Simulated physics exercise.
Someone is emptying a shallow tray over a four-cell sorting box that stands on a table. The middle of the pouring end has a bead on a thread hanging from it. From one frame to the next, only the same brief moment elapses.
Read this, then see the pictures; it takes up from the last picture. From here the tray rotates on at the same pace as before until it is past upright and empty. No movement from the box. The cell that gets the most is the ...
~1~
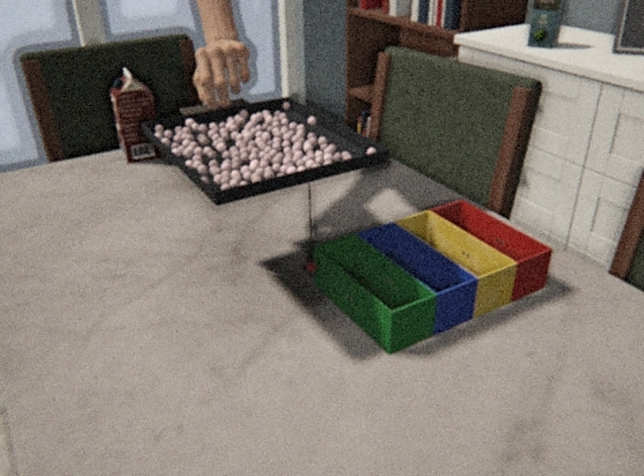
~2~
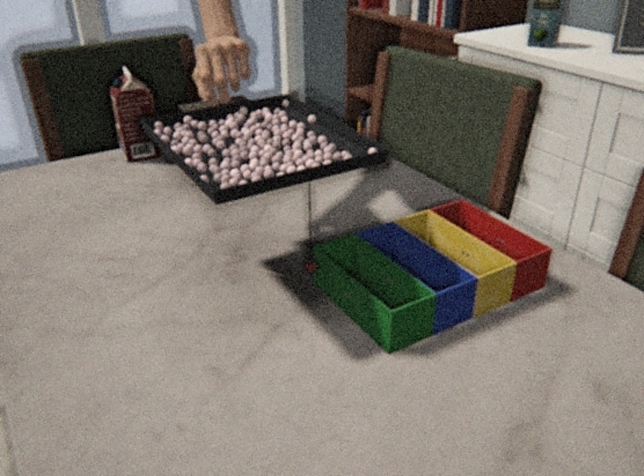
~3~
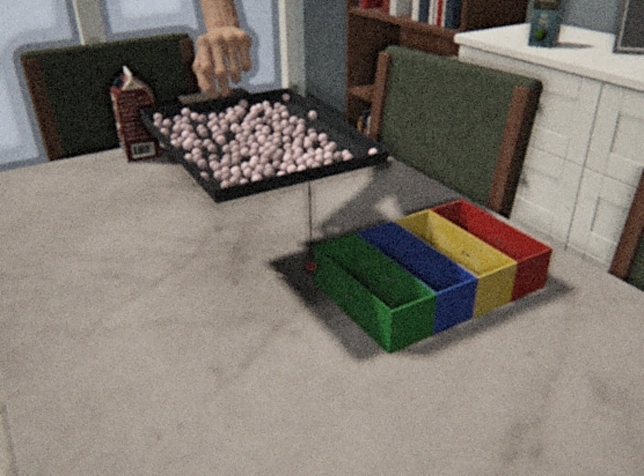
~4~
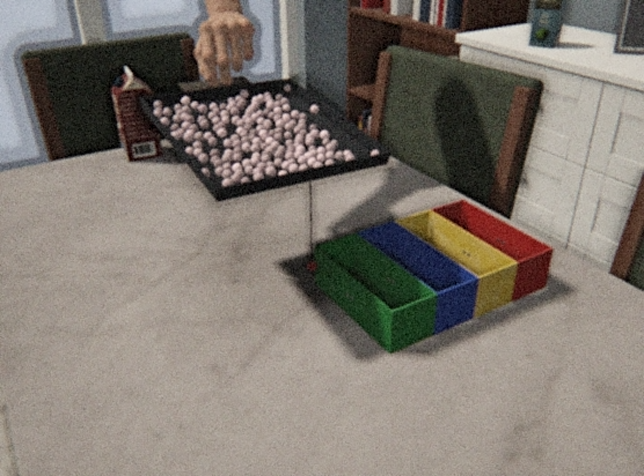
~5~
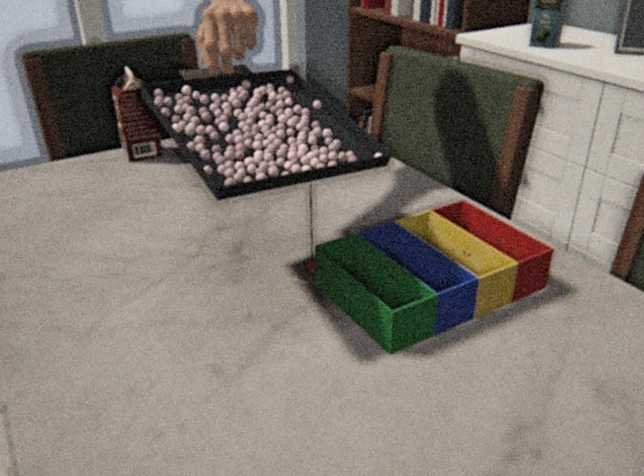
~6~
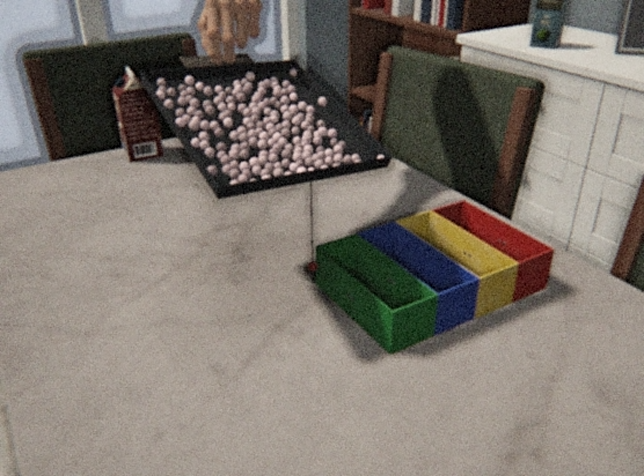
... Green one.
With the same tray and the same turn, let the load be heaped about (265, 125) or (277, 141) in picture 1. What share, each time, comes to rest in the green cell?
Respectively 50 and 50 in a hundred.
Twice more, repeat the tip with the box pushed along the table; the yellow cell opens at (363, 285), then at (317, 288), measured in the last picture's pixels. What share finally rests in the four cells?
Well, you'd get about 100 per cent and then about 70 per cent.
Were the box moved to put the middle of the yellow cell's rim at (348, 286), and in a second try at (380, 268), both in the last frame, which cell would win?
The first time it is the cell in red; the second time it is that yellow cell.
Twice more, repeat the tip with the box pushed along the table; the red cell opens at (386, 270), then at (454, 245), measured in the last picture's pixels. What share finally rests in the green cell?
First placement: 0 per cent; second placement: 30 per cent.
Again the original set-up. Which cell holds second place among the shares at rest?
The second spot goes to the cell in blue.
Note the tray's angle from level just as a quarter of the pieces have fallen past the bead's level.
About 95 degrees.
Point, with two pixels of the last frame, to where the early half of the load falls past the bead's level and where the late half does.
About (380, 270), and after that about (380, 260).
Shortly afterwards, tray tipped steeply; all but a few on the tray; only a few in the green cell; only a few in the blue cell; only a few falling or outside the box.
Next, tray tipped past a quarter turn; a little on the tray; near a quarter in the green cell; a little in the blue cell; near half falling or outside the box.
Some moments later, tray tipped past a quarter turn; near half in the green cell; near a quarter in the blue cell; only a few in the yellow cell; near a third falling or outside the box.
In the end, tray tipped past a quarter turn; near half in the green cell; near a quarter in the blue cell; only a few in the yellow cell; none at all in the red cell; near a third outside the box.
